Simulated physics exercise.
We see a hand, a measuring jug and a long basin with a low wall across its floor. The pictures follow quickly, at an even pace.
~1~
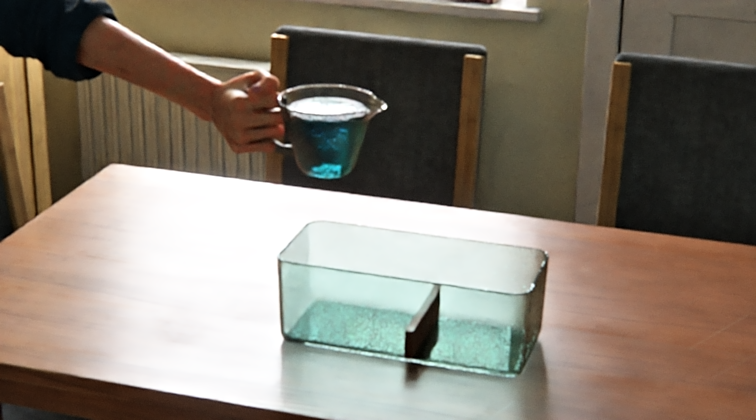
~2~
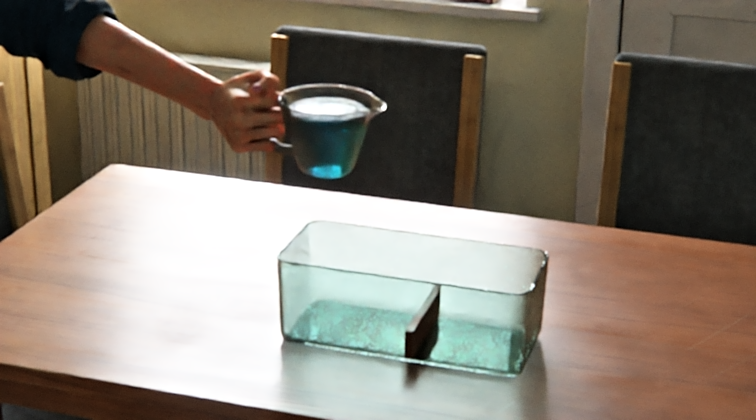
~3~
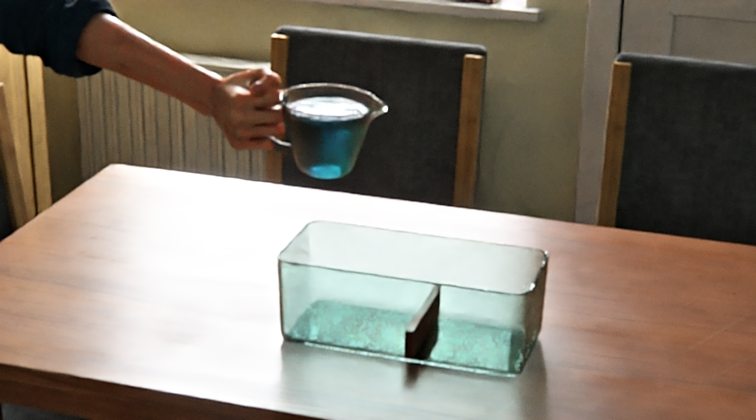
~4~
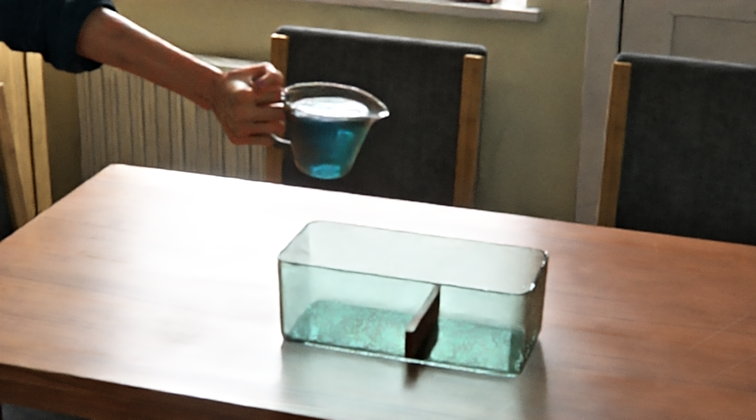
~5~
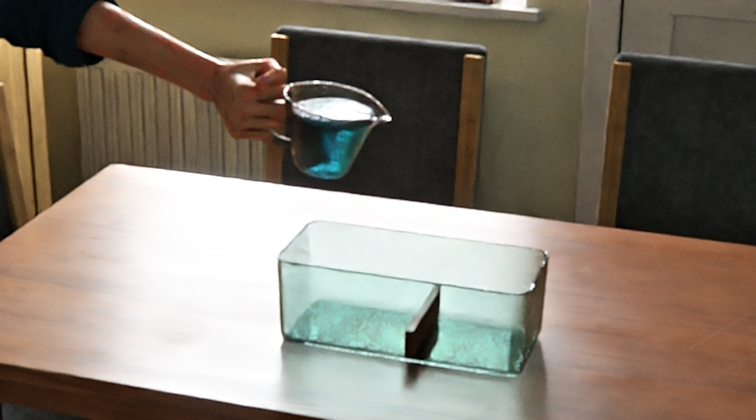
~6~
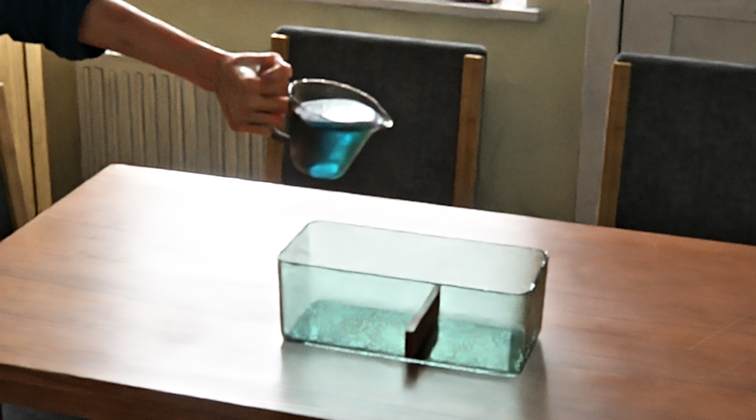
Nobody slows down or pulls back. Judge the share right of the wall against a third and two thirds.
It comes to from a third to two thirds.
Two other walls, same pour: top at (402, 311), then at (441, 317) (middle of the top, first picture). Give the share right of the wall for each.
The first gives 80 %, the second 25 %.
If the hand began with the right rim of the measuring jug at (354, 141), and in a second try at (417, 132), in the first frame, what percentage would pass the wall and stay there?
Roughly 5 per cent, and 90 per cent.
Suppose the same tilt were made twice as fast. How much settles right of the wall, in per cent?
Close to 30 per cent.
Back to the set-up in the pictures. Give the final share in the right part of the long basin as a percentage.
Close to 55 per cent.
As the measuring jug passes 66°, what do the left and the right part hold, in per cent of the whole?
Some 0 per cent left and 15 right.
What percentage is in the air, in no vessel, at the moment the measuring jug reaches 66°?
Close to 25 per cent.
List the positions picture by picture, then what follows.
In the first picture, tilt 0°; pouring edge (385, 107); surface from (289, 105) to (371, 114); the long basin's rim runs from (293, 240) to (539, 275); the wall's top is at (423, 310).
In the second picture, tilt 1°; pouring edge (386, 108); surface from (288, 104) to (371, 114).
In the third picture, tilt 3°; pouring edge (387, 110); surface from (289, 104) to (372, 115).
In the fourth picture, tilt 6°; pouring edge (388, 114); surface from (291, 104) to (374, 116).
In the fifth picture, tilt 10°; pouring edge (390, 119); surface from (294, 105) to (378, 117).
In the sixth picture, tilt 15°; pouring edge (392, 125); surface from (295, 107) to (384, 119).
A moment on, the measuring jug is tipped part way and 57 per cent is still to pour, 2 is left of the wall and 15 right of it.
Next, the measuring jug is tipped on its side and 8 per cent is still to pour, 28 is left of the wall and 53 right of it.
Then the measuring jug is tipped on its side and 0 per cent is still to pour, 45 is left of the wall and 53 right of it.
Later the measuring jug is tipped on its side and 0 per cent is still to pour, 45 is left of the wall and 53 right of it.
In the end 45 per cent lies left of the wall, 53 right of it and 1 outside.
